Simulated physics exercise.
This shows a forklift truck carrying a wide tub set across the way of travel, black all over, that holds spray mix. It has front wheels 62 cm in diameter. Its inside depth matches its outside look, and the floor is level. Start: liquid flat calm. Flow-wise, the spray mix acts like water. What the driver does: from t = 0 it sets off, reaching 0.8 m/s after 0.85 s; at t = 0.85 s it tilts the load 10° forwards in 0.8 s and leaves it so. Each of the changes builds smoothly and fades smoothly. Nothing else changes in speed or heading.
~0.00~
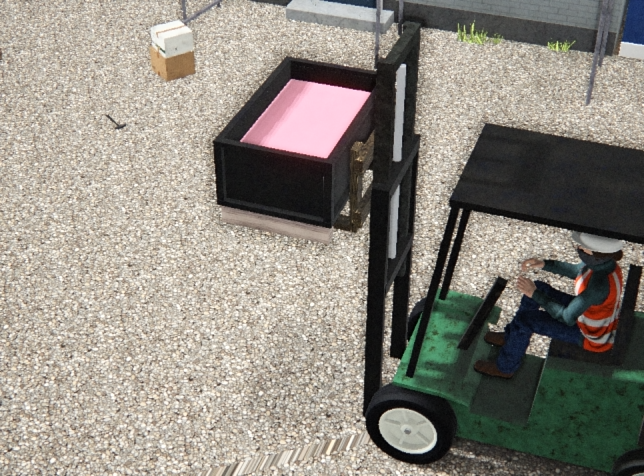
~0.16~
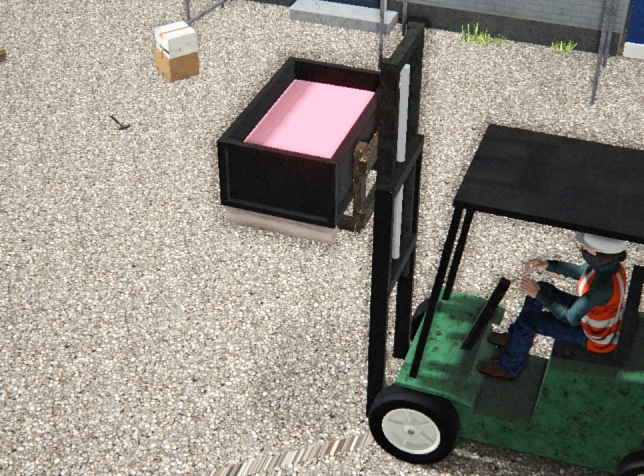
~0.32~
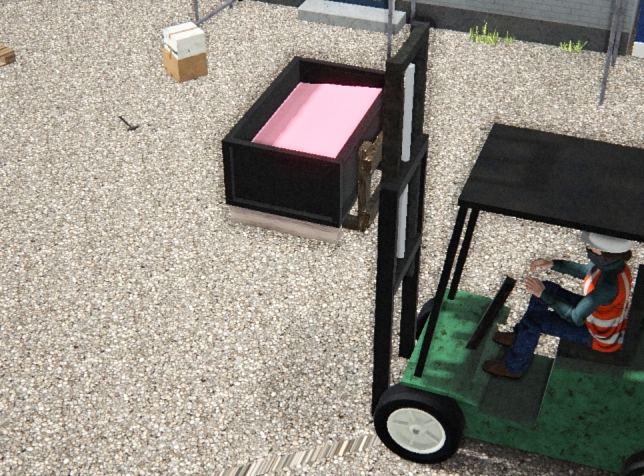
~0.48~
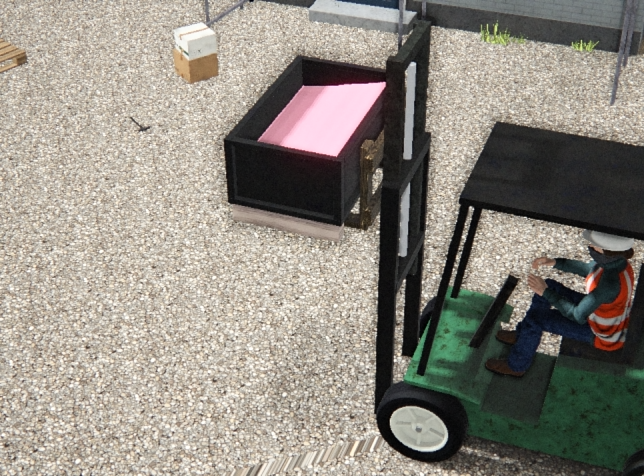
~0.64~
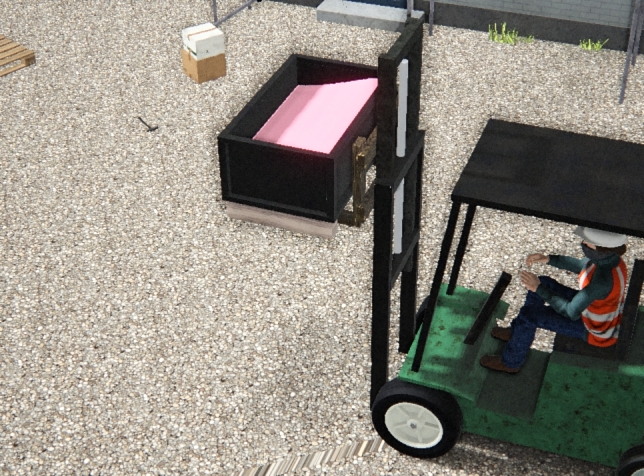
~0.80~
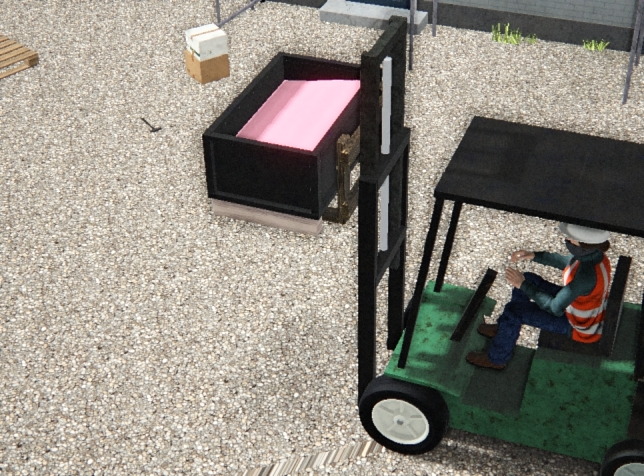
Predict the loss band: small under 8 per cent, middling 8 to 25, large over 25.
The loss is small.
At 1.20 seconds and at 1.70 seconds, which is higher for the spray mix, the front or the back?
It sits at the rearward end first, and later at the forward end.
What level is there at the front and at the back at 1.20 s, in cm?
About 28 cm at the front, 32 cm at the back.
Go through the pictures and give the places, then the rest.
In the first picture, the spray mix reaches (297, 84) at the front end; it reaches (368, 96) at the back end; no slope yet; the front is on the left, levels are read along the far wall; a wheel hub at (406, 435).
In the second picture, the spray mix reaches (301, 84) at the front end; it reaches (371, 96) at the back end; no slope yet.
In the third picture, the spray mix reaches (306, 88) at the front end; it reaches (376, 92) at the back end; it is heaped 7° towards the back.
In the fourth picture, the spray mix reaches (309, 90) at the front end; it reaches (379, 86) at the back end; it is heaped 13° towards the back.
In the fifth picture, the spray mix reaches (303, 89) at the front end; it reaches (373, 83) at the back end; it is heaped 15° towards the back.
In the sixth picture, the spray mix reaches (290, 85) at the front end; it reaches (359, 84) at the back end; it is heaped 11° towards the back; a wheel hub at (398, 426).
By 1.20 s it stands 31 cm high behind and 28 cm in front; all of it is still inside.
By 1.70 s it stands 15 cm high behind and 50 cm in front; all of it is still inside.
By 2.20 s it stands 36 cm high behind and 24 cm in front; 3 per cent has gone over the front.
By 4.64 s 5 per cent has gone over the front, 10 of 207 litres.
